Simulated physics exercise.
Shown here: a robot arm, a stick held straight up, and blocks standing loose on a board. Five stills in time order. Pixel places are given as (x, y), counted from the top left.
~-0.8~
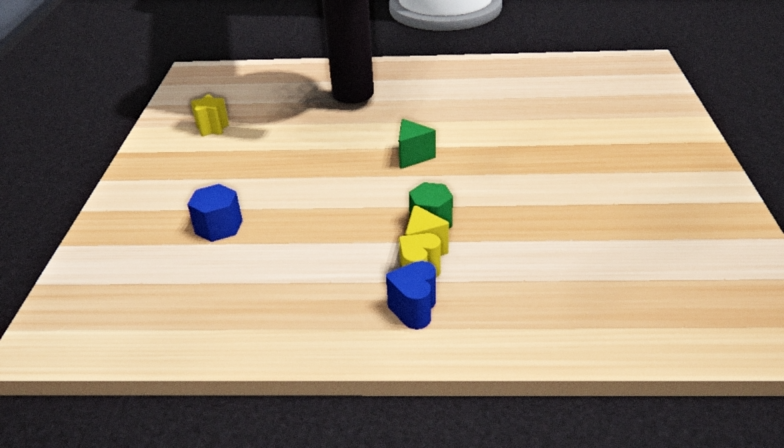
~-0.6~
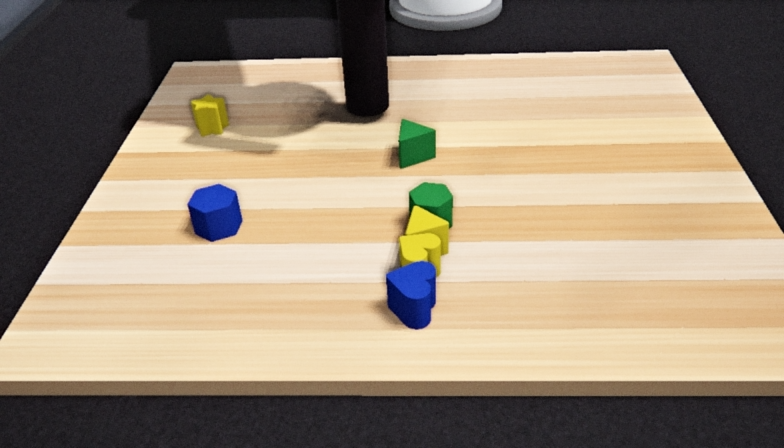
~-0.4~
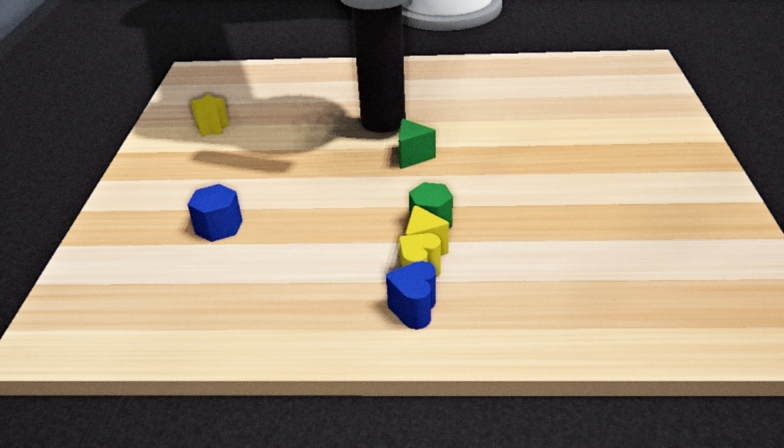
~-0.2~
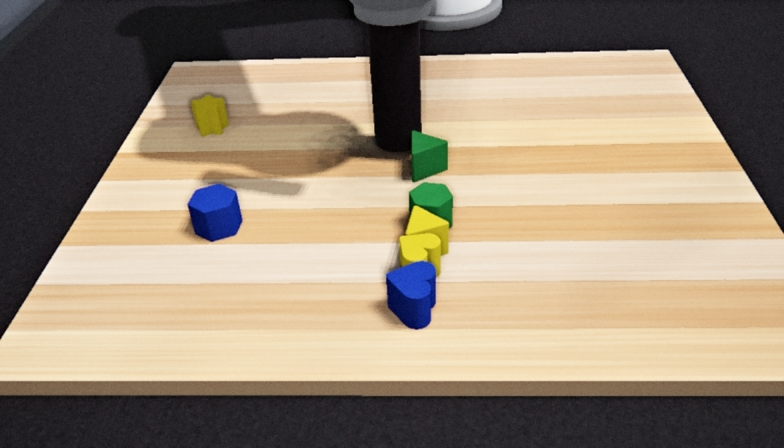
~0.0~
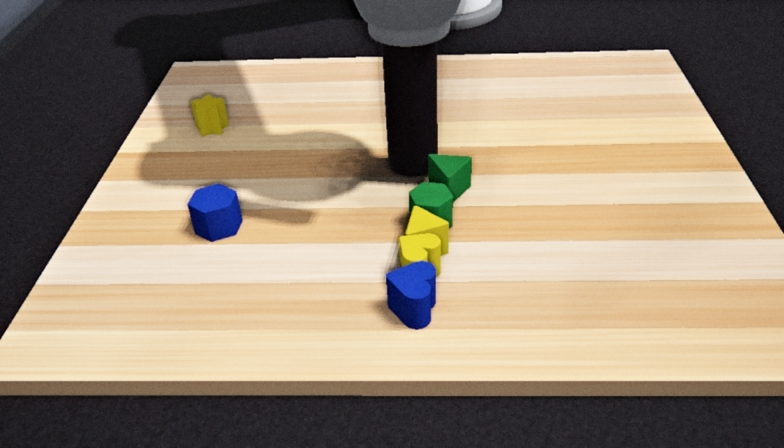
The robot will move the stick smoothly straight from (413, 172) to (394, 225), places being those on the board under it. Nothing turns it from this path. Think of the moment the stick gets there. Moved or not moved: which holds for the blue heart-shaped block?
At the end of the path, the blue heart-shaped block remains in its old spot.
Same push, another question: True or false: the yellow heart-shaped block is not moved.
That statement is accurate.
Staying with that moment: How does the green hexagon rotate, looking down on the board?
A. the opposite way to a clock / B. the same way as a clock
I choose A.
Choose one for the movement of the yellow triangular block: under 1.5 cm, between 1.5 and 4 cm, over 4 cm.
It shifts by less than 1.5 cm.
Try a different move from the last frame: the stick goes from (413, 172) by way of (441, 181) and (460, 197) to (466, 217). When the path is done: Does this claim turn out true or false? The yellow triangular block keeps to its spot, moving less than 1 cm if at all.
The statement is incorrect.
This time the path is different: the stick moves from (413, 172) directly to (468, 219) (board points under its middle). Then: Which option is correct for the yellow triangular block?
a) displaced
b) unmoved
Answer: A.
The first path, step by step. Halfway along, stick (404, 189); green triangular block (452, 170), turned 55° anticlockwise.
At the end, stick (393, 216); blue heart-shaped block still; yellow heart-shaped block still; yellow triangular block still; green hexagon (440, 200), turned 20° anticlockwise; green triangular block (452, 170), turned 60° anticlockwise.
